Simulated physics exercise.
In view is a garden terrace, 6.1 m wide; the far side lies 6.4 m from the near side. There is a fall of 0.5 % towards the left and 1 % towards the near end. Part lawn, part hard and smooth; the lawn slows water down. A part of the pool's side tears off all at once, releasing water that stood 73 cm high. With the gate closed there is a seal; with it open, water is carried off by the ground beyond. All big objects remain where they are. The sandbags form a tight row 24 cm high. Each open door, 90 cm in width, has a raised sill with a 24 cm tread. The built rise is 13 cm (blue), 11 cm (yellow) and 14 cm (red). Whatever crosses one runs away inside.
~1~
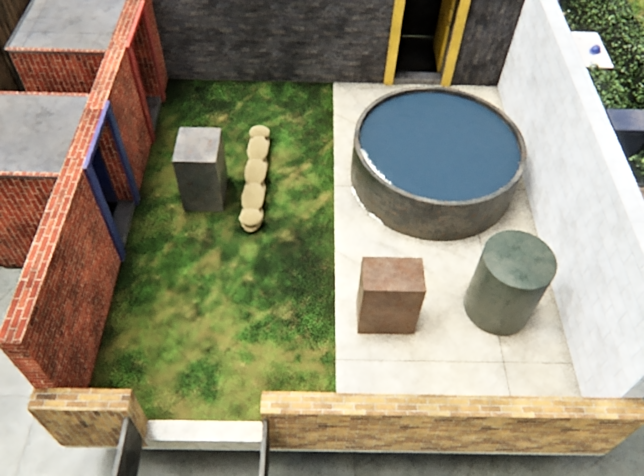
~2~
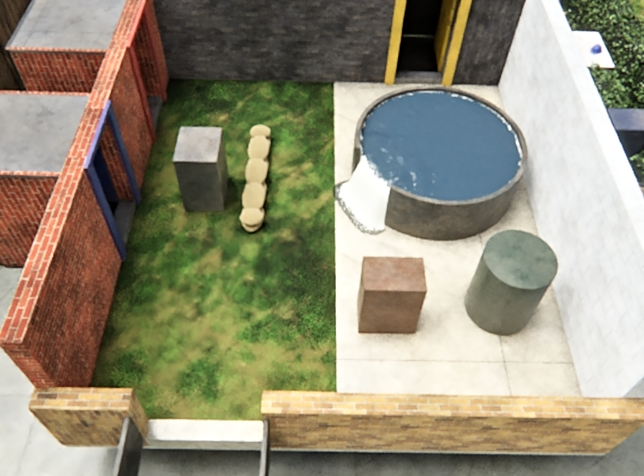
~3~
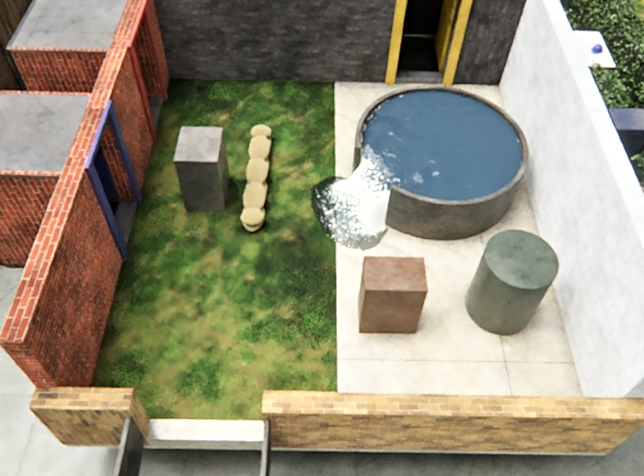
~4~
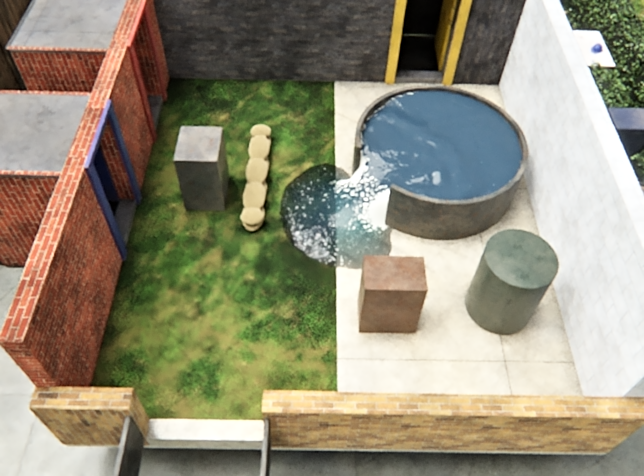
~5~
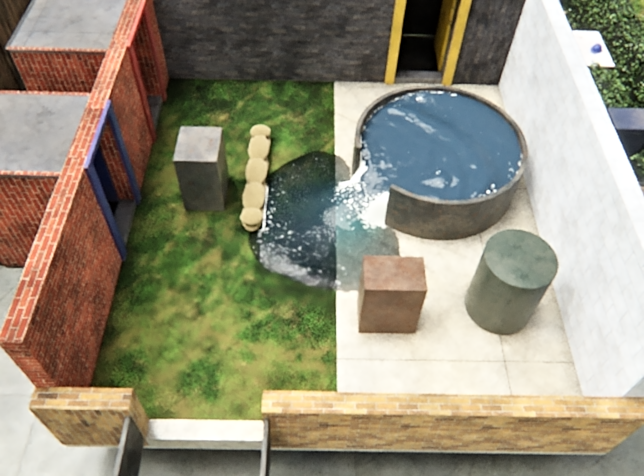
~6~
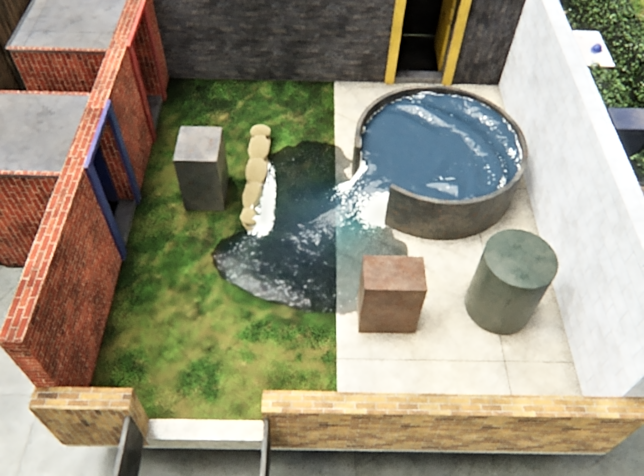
In a walled garden terrace, the side of a round pool burst open and water gushed out across the pale paving, then spread over the lawn and around a row of round cream-coloured blocks.
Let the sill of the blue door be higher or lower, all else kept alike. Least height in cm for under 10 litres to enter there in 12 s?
Roughly 6.5 cm.
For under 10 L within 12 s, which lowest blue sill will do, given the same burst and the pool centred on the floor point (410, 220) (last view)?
That setup calls for roughly 13.5 cm.
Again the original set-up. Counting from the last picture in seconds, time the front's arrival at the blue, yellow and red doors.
It reaches blue at 1.8 s, yellow at 3.6 s, and red at 5.5 s.
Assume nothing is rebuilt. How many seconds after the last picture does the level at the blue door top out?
Peak time: About 4.5 s.
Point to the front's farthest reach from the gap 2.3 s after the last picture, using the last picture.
Somewhere near the pixel (84, 417).
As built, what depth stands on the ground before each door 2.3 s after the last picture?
In cm: Blue 8, yellow 0, red 0.
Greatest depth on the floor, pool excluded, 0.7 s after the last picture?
It gets to close to 41 centimetres there.
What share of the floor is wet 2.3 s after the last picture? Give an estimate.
60 %.
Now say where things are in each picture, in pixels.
The pool at (439, 144) is whole and still, 73 cm deep; the blue door at (113, 182) is dry, in the first frame.
The gap is at (369, 192), the front 0.3 m out at (357, 223); the back of the pool holds 73 cm, in the second frame.
Water pours out at (369, 194) and has run 0.8 m, to (326, 225); about 10 cm deep outside, 73 cm at the back, in the third frame.
The front is at (297, 243), 1.3 m from the gap at (369, 194); 2.0 m2 of floor is wet, 73 cm left at the back, in the fourth frame.
The front is at (259, 253), 1.9 m from the gap at (369, 194); 3.5 m2 of floor is wet, 73 cm left at the back, in the fifth frame.
The front is at (228, 273), 2.4 m from the gap at (369, 193); 4.9 m2 of floor is wet, 70 cm left at the back; 1.4 m in a straight line remain to the blue door at (114, 181), in the sixth frame.
Then, 0.7 s after the last picture water covers 25 % of the floor, deepest (41 cm) near (361, 204); it has not reached the blue door.
Then, 2.3 s after the last picture water covers 60 % of the floor, deepest (29 cm) near (84, 417); 8 cm at the blue door, 0 litres in over its 13 cm sill.
Then, 11.3 s after the last picture water covers 95 % of the floor, deepest (10 cm) near (84, 417); 8 cm at the blue door, 0 litres in over its 13 cm sill.
At the blue door as built, the water peaked near 9 cm, 4.5 s after the last picture.
Run again over the same 12 s with other heights there, 18 litres in over 6 cm, 0 litres over 8.5 cm. The limit of 10 litres is kept from about 6.5 cm up.
